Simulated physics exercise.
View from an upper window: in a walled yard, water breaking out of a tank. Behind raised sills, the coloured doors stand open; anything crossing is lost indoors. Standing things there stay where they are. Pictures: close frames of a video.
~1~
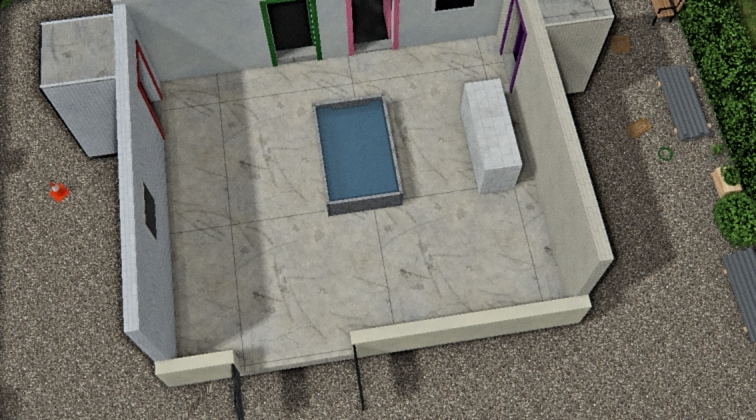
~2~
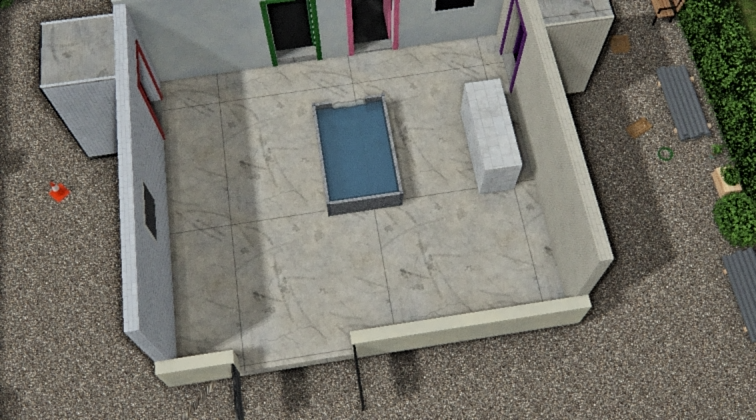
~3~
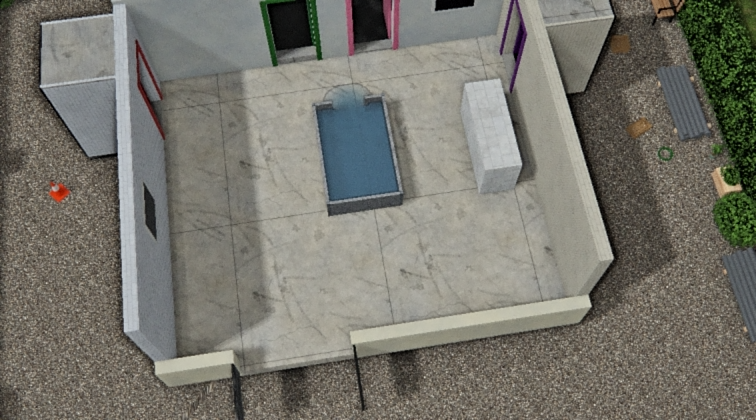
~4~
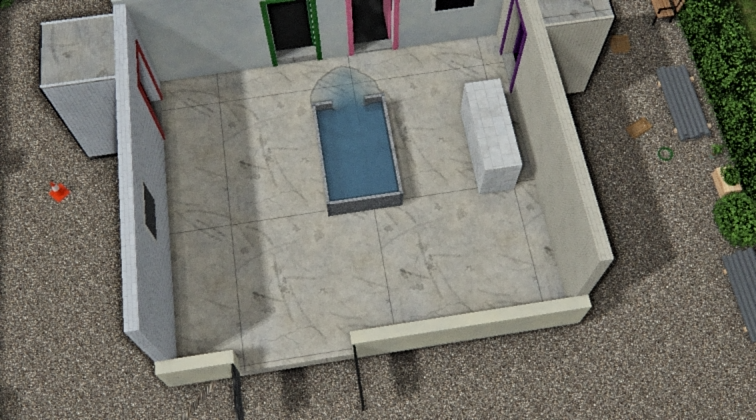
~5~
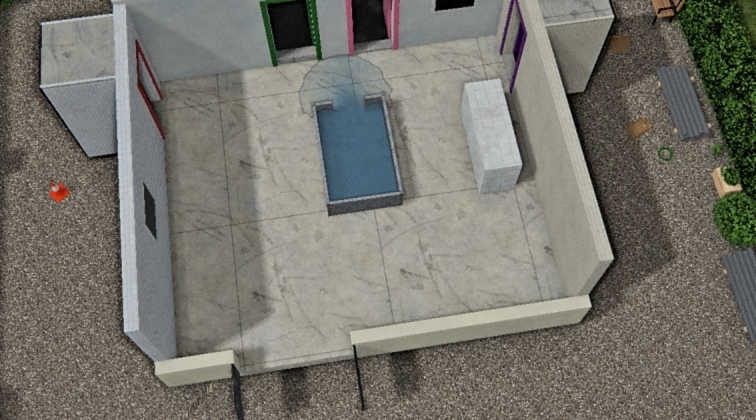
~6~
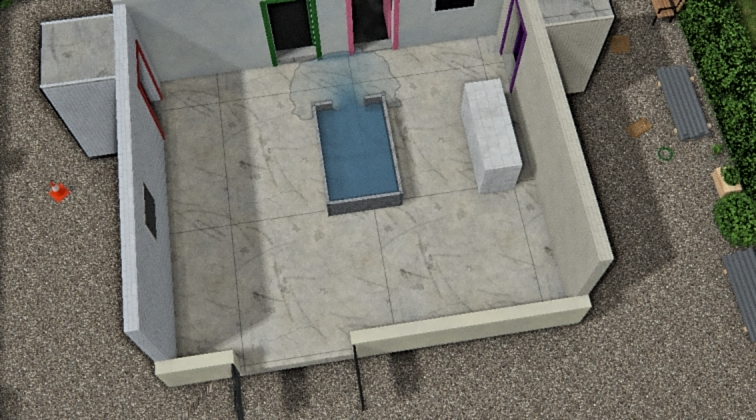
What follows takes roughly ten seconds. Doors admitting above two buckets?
Green door: Little enough water, purple door: Little enough water, red door: Too much water, pink door: Too much water.
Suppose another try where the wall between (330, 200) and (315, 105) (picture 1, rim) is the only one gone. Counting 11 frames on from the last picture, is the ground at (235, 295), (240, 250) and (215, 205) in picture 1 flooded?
In the order you gave them, I get drenched, drenched, drenched.
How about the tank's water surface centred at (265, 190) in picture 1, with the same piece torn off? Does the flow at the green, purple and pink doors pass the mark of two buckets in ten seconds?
Green falls short, purple falls short, pink falls short.
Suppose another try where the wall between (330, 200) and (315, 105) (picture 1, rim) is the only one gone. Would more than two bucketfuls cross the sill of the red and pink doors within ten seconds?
Result - red: Beyond the limit; pink: Within bounds.
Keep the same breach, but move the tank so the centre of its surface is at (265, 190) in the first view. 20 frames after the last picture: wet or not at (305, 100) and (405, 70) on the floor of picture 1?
Spot one ends up sodden, spot two sodden.
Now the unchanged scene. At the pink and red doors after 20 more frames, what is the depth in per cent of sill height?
Around 200 in a hundred for the first and 360 in a hundred for the second.
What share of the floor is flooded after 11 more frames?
It works out to about 15 in a hundred.
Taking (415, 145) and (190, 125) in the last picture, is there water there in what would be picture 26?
Not wet, soaked.
A moment on, water covers 10 % of the floor; the green door wet at the sill, nothing in, the purple door not reached, the red door not reached, the pink door under two buckets in.
Next, water covers 15 % of the floor; the green door wet at the sill, nothing in, the purple door not reached, the red door not reached, the pink door over two buckets in.
Then, water covers 25 % of the floor; the green door wet at the sill, nothing in, the purple door wet at the sill, nothing in, the red door over two buckets in, the pink door far over two buckets in.
Later, water covers 35 % of the floor; the green door wet at the sill, nothing in, the purple door wet at the sill, nothing in, the red door far over two buckets in, the pink door far over two buckets in.
In the end, water covers 60 % of the floor; the green door wet at the sill, nothing in, the purple door wet at the sill, nothing in, the red door far over two buckets in, the pink door far over two buckets in.
